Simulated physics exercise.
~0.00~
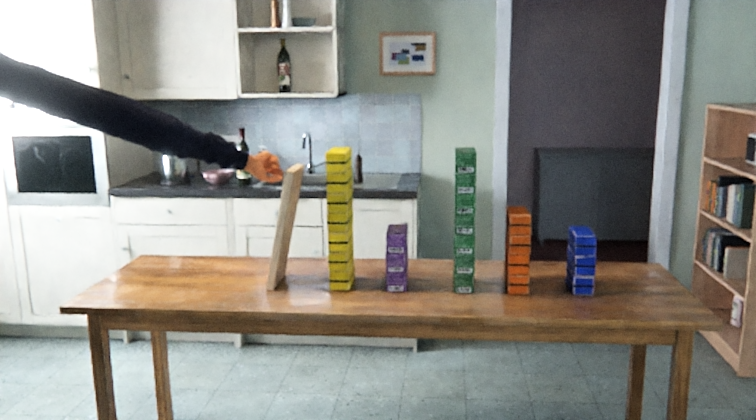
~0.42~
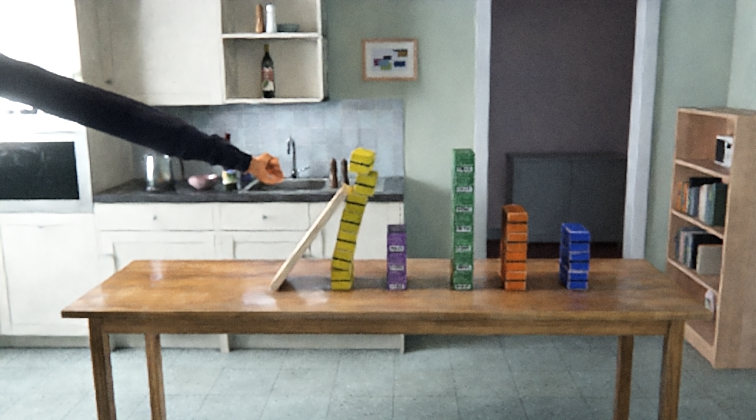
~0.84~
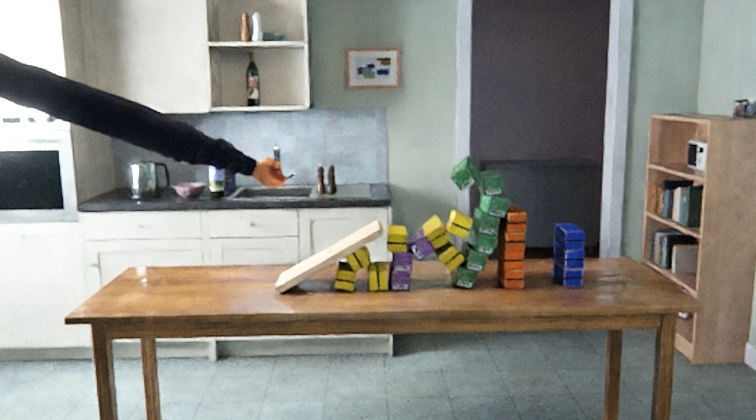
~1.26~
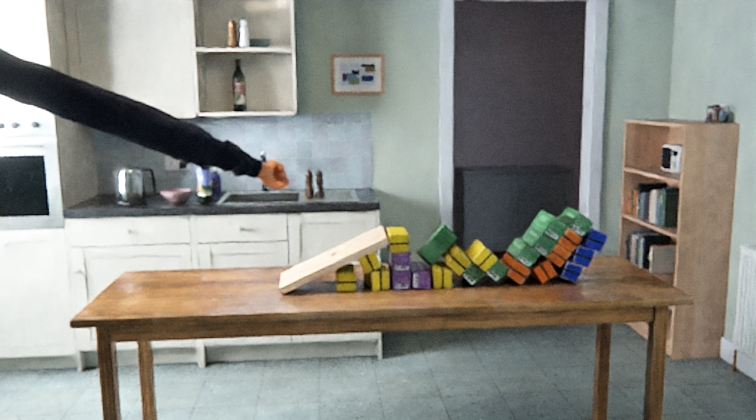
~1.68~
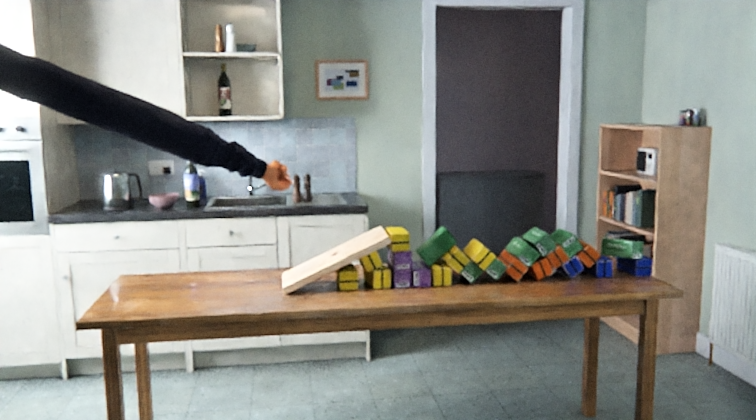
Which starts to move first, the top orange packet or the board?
The board starts to move first, and the top orange packet shifts only later, once the falling packets have reached its pile.
